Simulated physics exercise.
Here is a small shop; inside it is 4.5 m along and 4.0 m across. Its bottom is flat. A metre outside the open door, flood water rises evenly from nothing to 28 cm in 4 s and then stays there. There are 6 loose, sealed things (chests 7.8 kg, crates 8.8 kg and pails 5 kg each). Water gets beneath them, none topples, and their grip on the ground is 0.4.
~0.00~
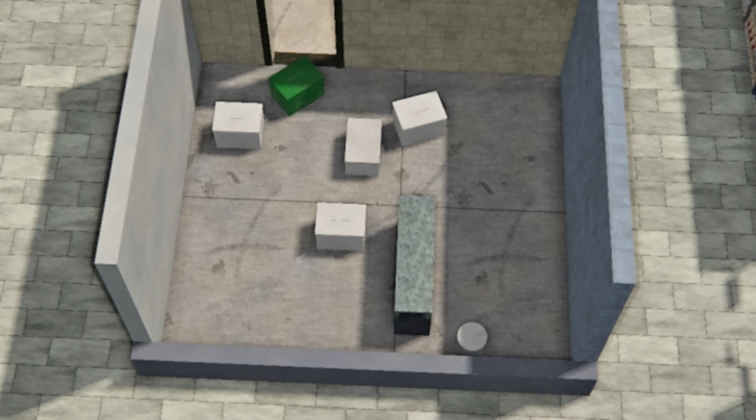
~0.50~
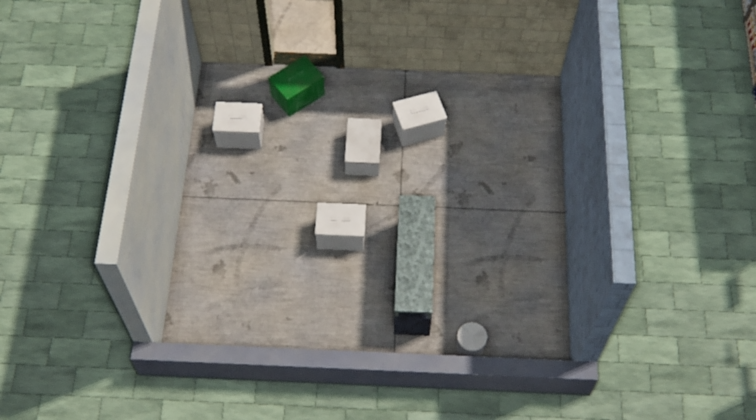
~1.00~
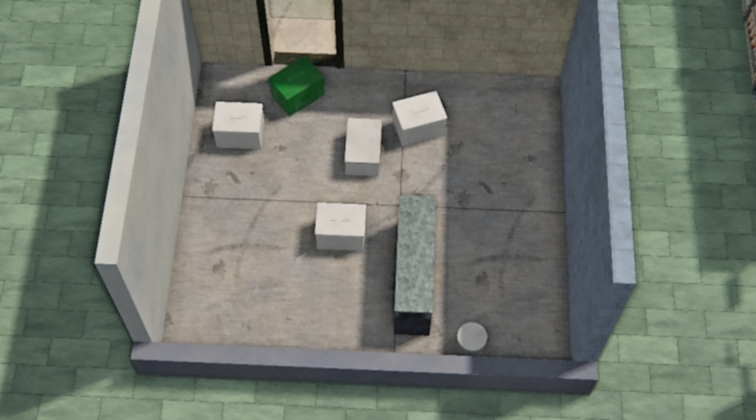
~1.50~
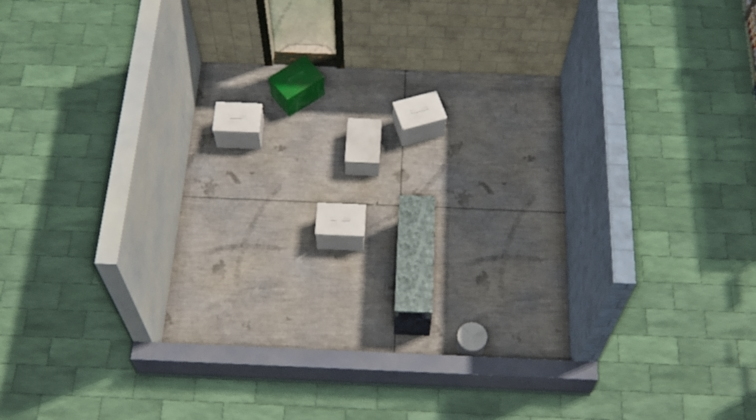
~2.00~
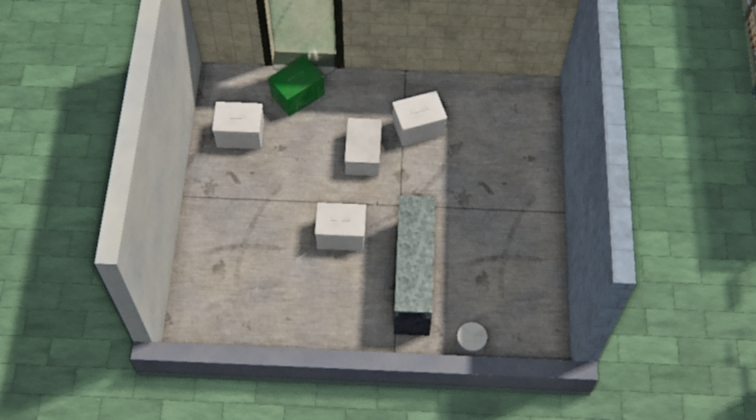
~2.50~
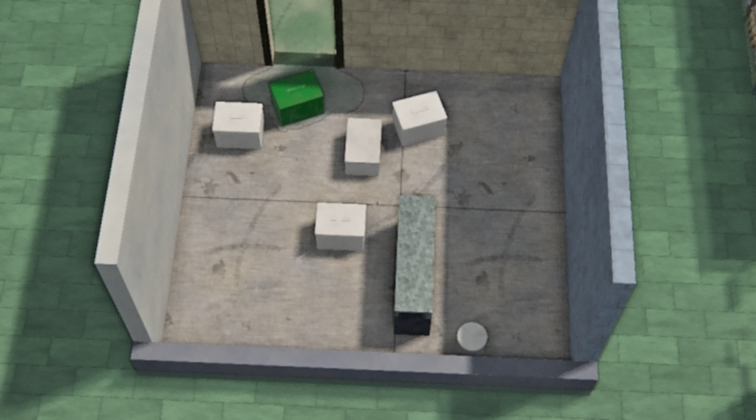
In the video, the paving around a small walled room with pale boxes and a green chest turns green, the tint reaches the doorway, and a thin patch of water enters as the chest shifts slightly inward.
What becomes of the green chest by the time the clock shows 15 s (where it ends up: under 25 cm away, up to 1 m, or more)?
The green chest ends far away.
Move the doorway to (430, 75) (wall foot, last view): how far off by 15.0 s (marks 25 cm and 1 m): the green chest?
In that case the green chest gets carried off.
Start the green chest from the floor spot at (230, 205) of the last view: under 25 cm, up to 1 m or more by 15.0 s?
It travels far.
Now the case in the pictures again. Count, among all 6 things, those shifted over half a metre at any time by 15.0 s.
I count 5.
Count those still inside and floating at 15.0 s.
I count 6.
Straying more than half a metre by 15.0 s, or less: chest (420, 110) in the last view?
It is short of it.
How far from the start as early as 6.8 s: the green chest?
About 300 cm.
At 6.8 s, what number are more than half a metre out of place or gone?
4 of them.
After 3.5 s the green chest is near (294, 161), 1.2 m from its start, aground; 0 afloat.
After 6.8 s the green chest is near (272, 312), 3.1 m from its start, afloat; 3 afloat.
After 11.0 s the green chest is near (370, 233), 2.3 m from its start, afloat; 4 afloat.
After 15.0 s the green chest is near (370, 251), 2.5 m from its start, afloat; 6 afloat.
